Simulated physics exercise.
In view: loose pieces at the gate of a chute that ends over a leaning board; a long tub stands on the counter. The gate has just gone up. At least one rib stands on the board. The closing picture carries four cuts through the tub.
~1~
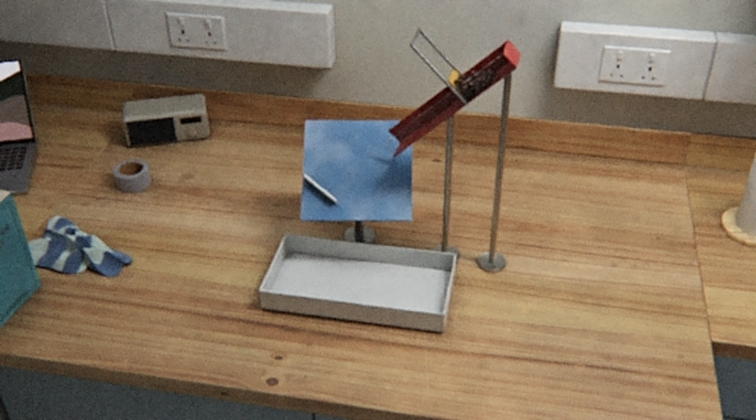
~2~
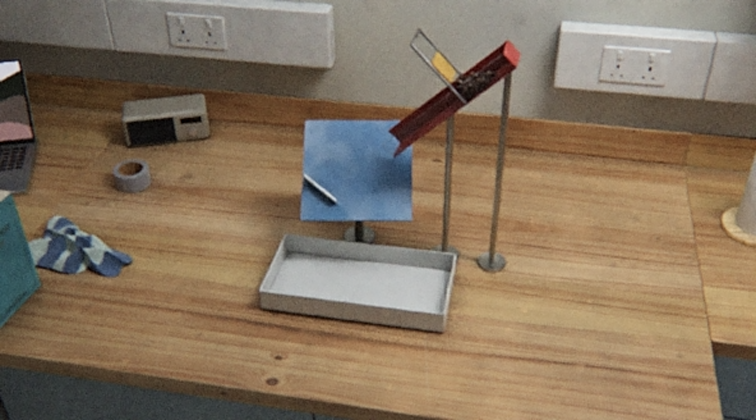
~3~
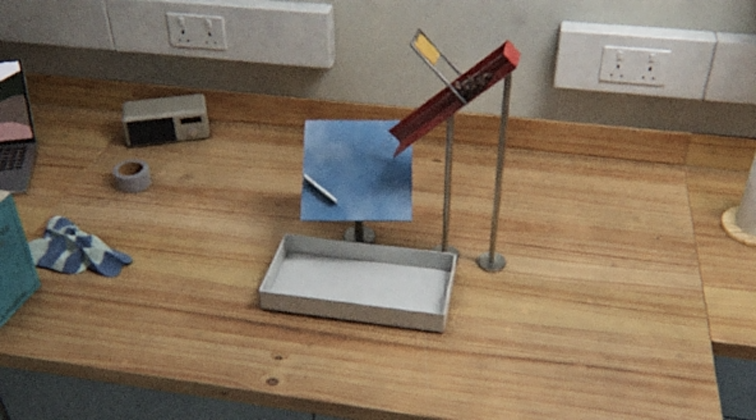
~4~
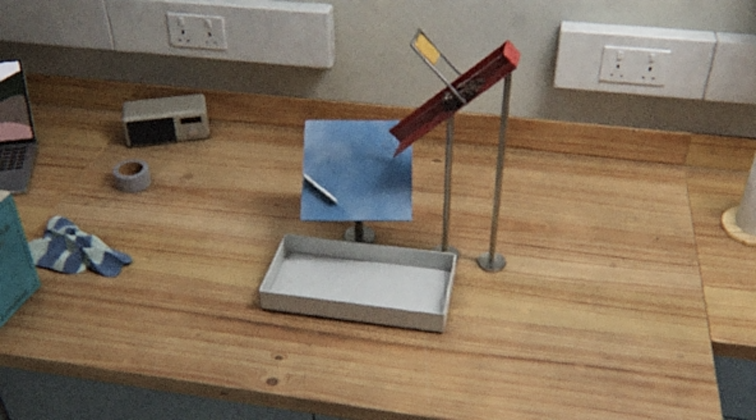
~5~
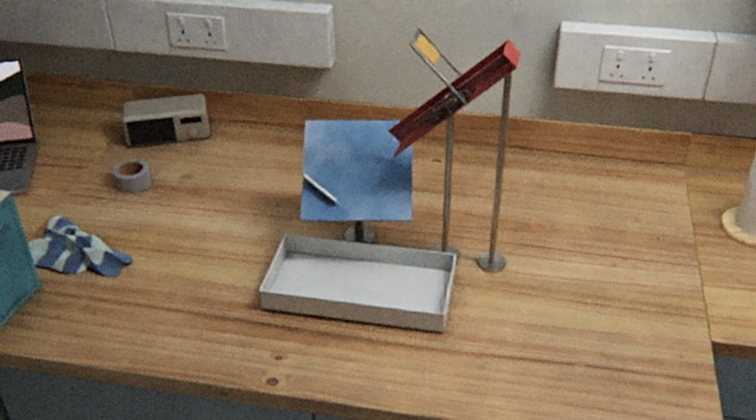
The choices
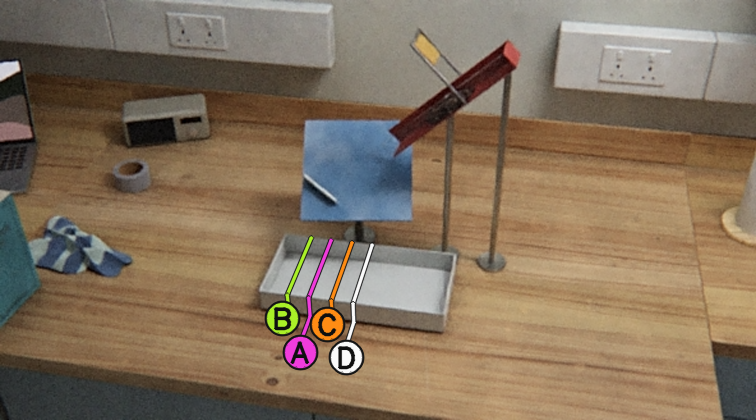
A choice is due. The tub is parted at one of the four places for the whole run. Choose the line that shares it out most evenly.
The answer is line C.
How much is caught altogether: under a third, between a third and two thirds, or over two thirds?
It is over two thirds.
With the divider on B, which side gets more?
Right.
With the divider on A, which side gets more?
Right.
On the marked copy, line A crosses the front rim at (308, 297); line B crosses the front rim at (287, 294); line C crosses the front rim at (331, 299); line D crosses the front rim at (353, 302).
If A is chosen, of what is caught, a small part on the left of the divider, nearly all on the right.
If B is chosen, of what is caught, none on the left of the divider, all on the right.
If C is chosen, of what is caught, about half on the left of the divider, about half on the right.
If D is chosen, of what is caught, nearly all on the left of the divider, a small part on the right.
